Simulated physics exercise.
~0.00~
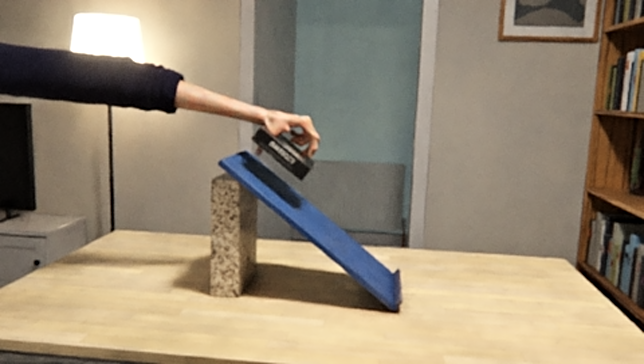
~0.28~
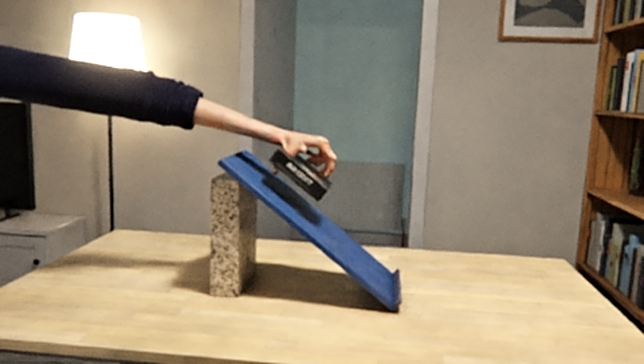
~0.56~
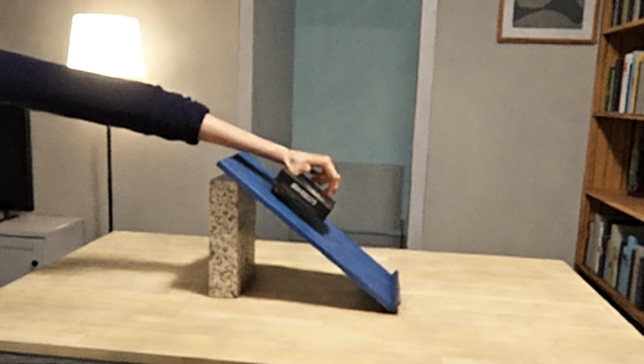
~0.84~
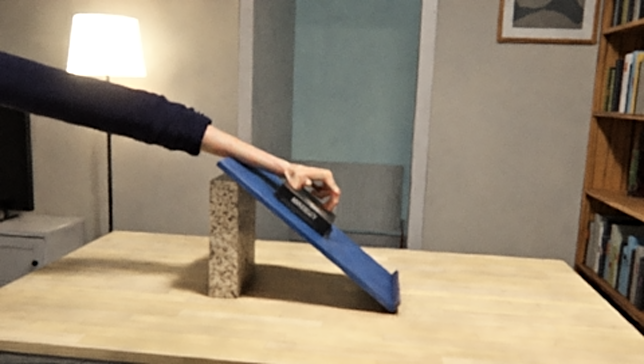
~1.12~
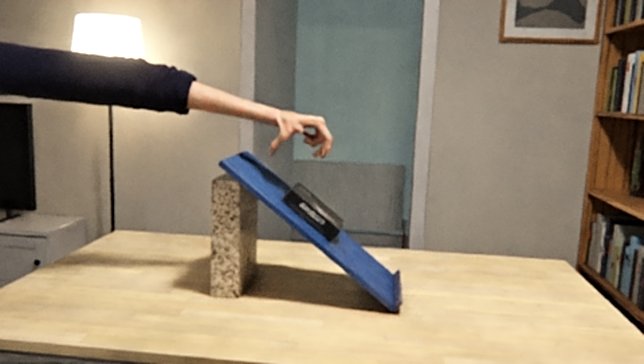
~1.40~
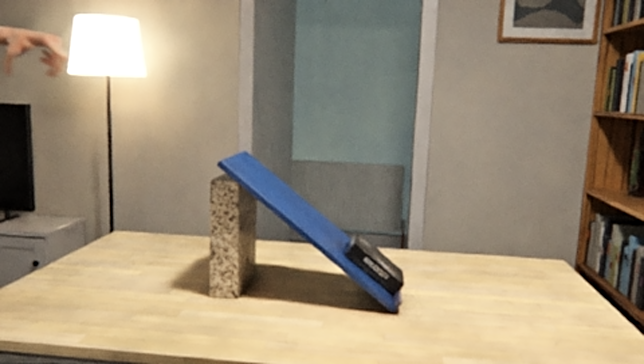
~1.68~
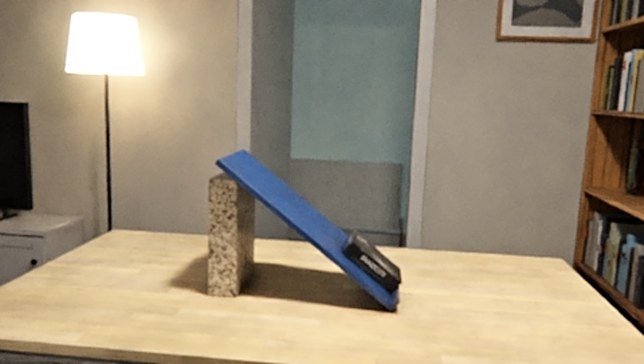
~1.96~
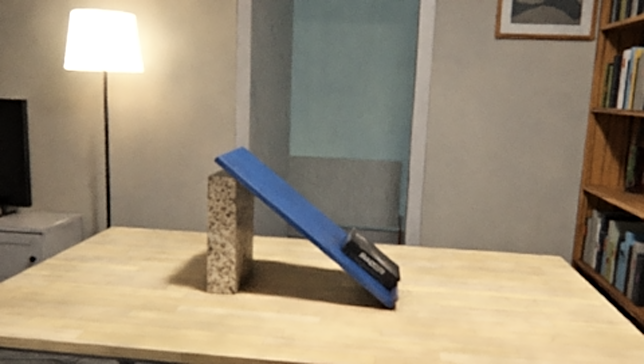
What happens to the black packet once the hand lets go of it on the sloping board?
It does not stay where it was put. It slides down the blue board and comes to rest near the lower end.
